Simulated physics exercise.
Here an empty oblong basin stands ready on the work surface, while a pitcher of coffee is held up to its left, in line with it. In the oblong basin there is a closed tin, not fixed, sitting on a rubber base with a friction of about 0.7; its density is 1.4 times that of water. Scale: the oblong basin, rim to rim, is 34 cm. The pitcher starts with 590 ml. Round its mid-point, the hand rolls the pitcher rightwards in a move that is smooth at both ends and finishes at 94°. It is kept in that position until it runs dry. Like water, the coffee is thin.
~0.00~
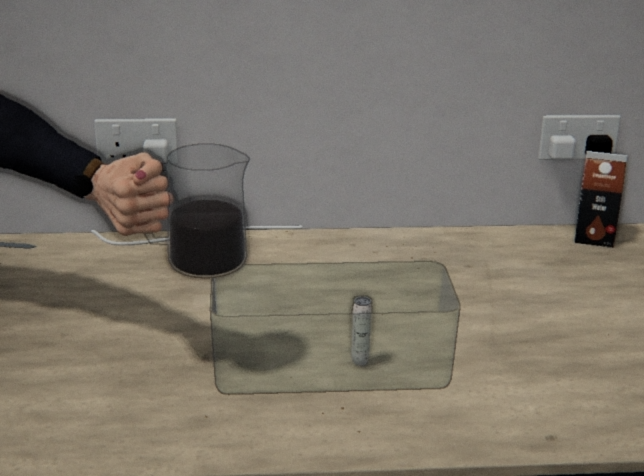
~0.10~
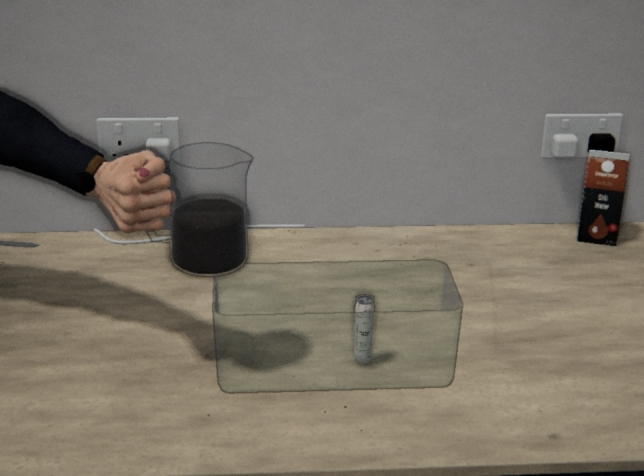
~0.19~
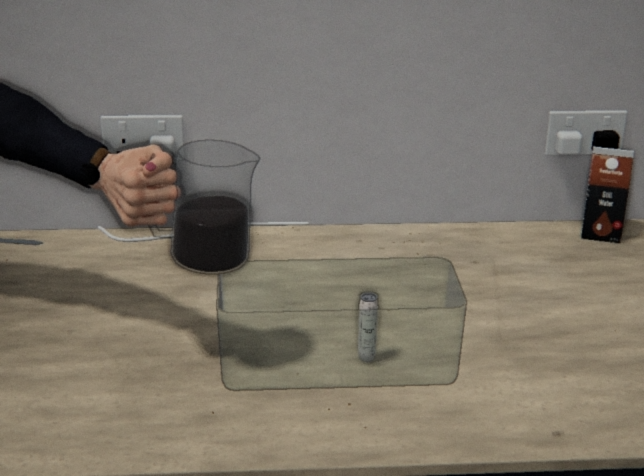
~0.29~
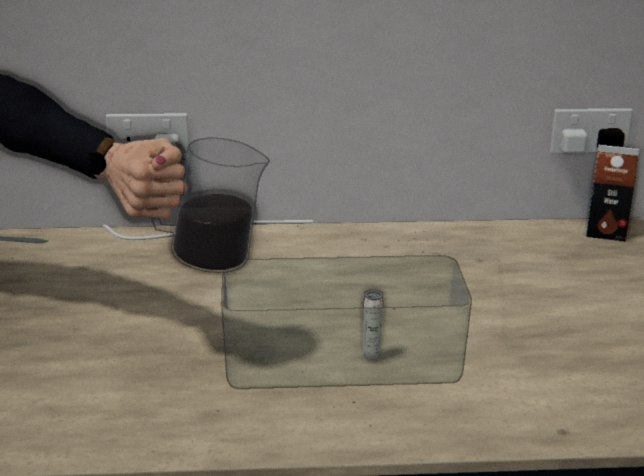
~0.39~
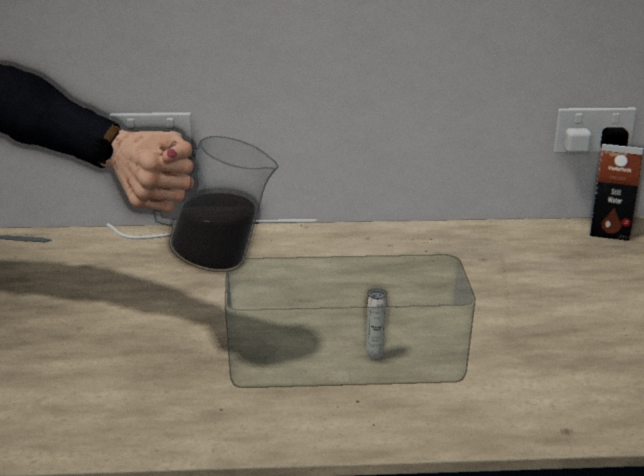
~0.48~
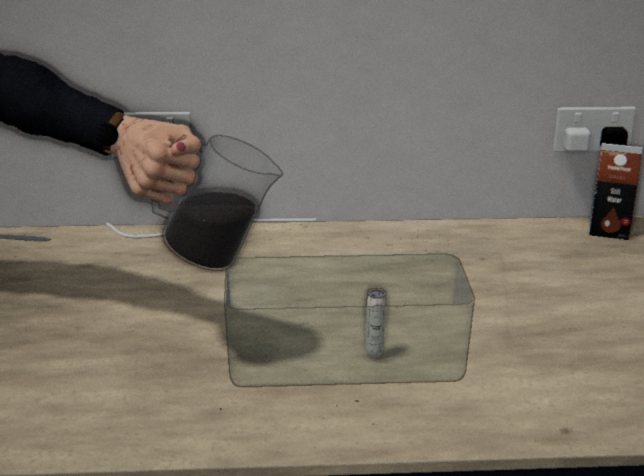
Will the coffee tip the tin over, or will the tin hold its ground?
It holds its ground.
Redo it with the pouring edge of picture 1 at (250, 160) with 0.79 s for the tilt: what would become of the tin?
Then it stays on its base.
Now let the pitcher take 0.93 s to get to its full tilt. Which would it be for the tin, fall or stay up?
It stays steady, then.
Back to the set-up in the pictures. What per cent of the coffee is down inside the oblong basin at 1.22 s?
Around 16 per cent of the whole.
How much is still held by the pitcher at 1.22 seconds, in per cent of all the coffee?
What remains is about 68 percent of it all.
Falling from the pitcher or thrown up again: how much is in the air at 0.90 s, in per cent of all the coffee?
I'd put it at about 0 percent.
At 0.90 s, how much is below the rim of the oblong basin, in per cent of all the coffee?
Estimate - around 0 in a hundred parts.
Then, 0.90 s in, the tilt is 68° and 100 per cent is still to pour; the tin stands where it began.
Then, 1.22 s in, the tilt is 90° and 68 per cent is still to pour; the tin stands where it began.
Then, 1.54 s in, the tilt is 94° and 29 per cent is still to pour; the tin stands where it began.
Then, 1.89 s in, the tilt is 94° and 12 per cent is still to pour; the tin stands where it began.
Finally, the tin stands where it began.
